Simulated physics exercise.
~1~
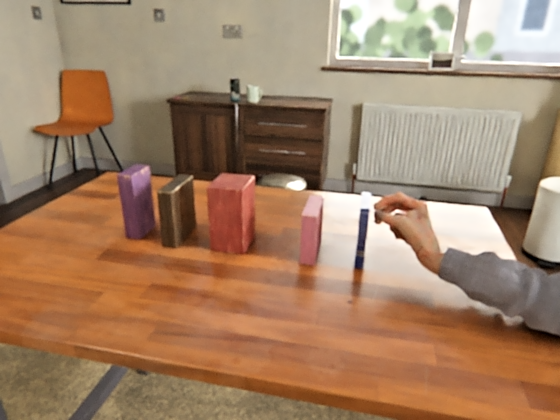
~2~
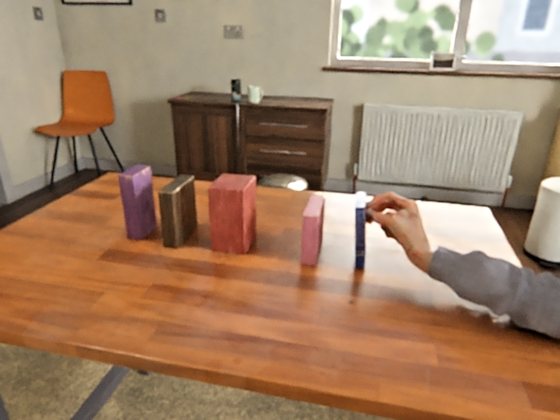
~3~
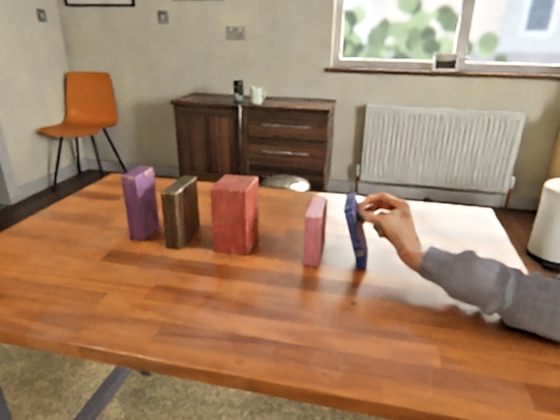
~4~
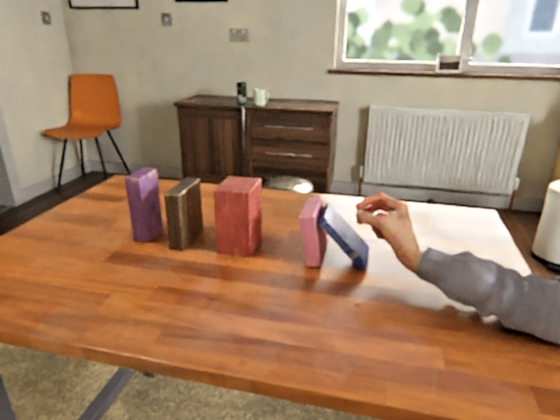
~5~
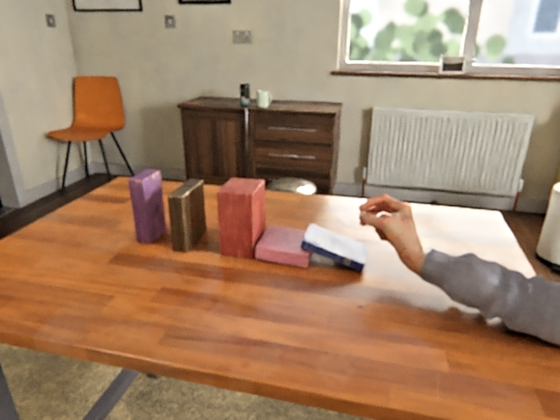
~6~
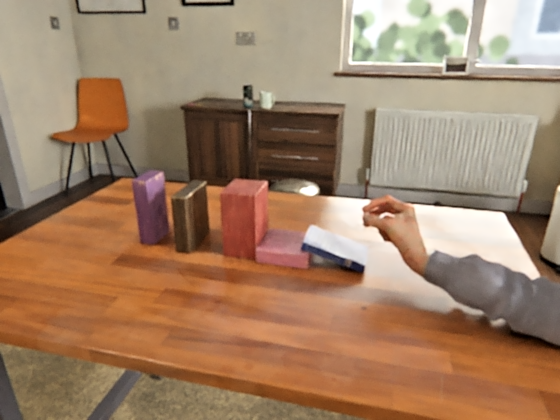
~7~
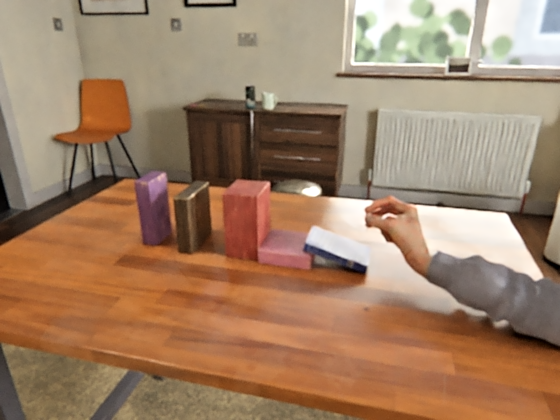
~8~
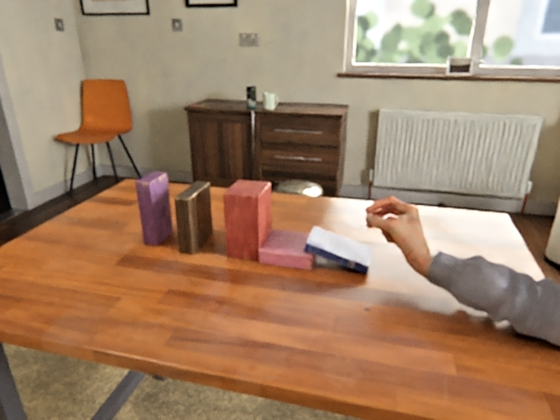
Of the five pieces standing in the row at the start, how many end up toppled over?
Two of them end up toppled, the blue packet and the pink board. The red block, black board and purple board are still standing.
